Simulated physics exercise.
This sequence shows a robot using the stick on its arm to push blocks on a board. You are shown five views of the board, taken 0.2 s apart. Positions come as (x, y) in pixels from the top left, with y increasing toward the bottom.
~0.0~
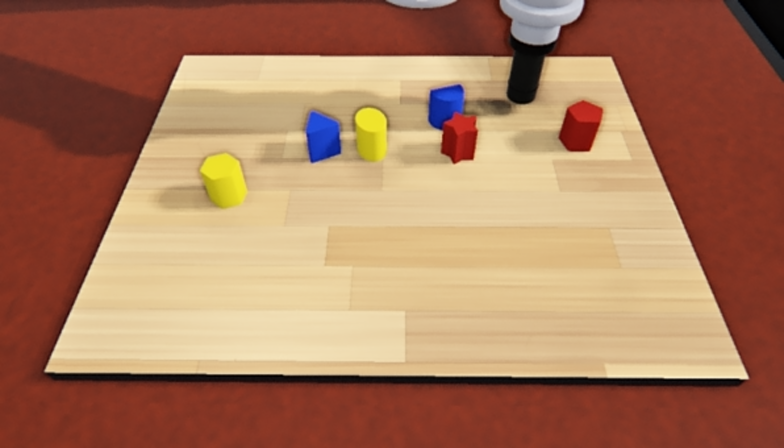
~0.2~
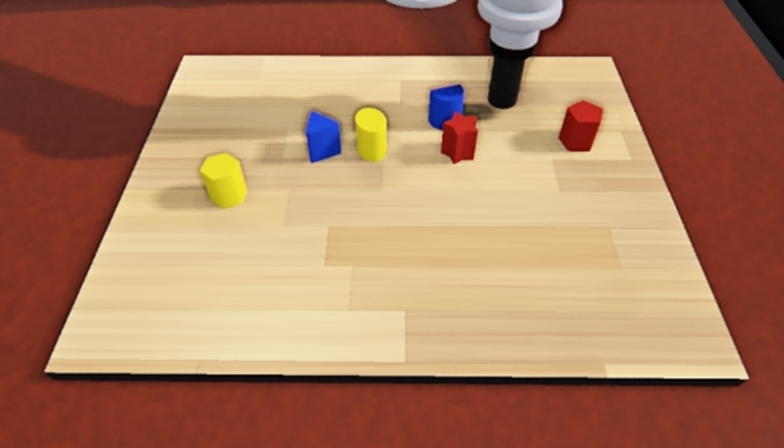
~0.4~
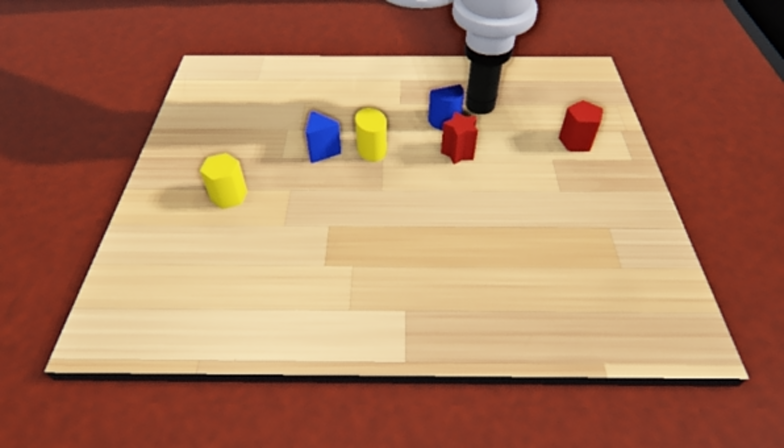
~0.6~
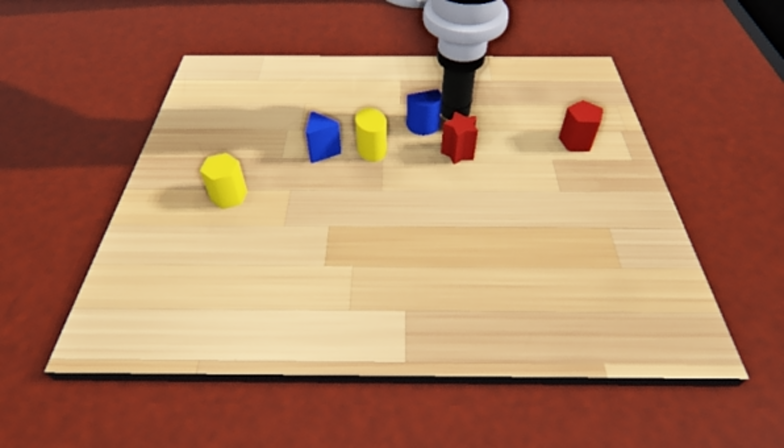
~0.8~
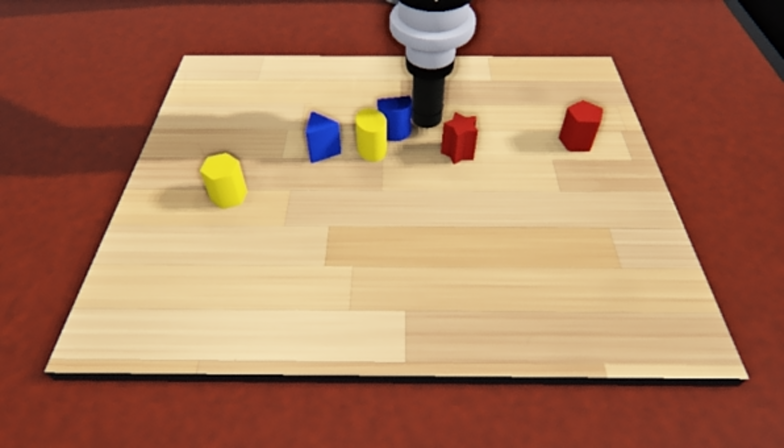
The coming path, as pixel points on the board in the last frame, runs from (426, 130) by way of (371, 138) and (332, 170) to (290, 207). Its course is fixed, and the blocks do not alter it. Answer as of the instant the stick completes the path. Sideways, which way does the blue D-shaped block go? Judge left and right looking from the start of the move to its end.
Gets pushed right.
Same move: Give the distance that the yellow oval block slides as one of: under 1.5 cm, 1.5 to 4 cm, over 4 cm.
Verdict: More than 4 cm.
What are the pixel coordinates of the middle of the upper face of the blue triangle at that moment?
I predict (298, 127).
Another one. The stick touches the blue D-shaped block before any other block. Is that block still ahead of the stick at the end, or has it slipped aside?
I predict the stick has moved past it.
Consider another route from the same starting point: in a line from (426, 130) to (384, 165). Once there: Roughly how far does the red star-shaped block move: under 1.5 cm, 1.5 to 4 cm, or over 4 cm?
Verdict: Less than 1.5 cm.
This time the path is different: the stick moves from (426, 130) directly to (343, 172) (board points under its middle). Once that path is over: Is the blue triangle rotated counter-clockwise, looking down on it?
My answer is yes.
The first path, step by step. One third of the way, stick at (370, 128); yellow oval block at (356, 126), turned 55° anticlockwise; blue D-shaped block at (336, 108).
Two thirds of the way, stick at (330, 160); blue triangle at (299, 127), turned 40° clockwise; yellow oval block at (328, 163), turned 110° anticlockwise; blue D-shaped block at (324, 110), turned 25° clockwise.
At the end, stick at (288, 197); blue triangle at (298, 127), turned 40° clockwise; yellow oval block at (323, 181), turned 145° anticlockwise; blue D-shaped block at (324, 110), turned 25° clockwise; red star-shaped block still.
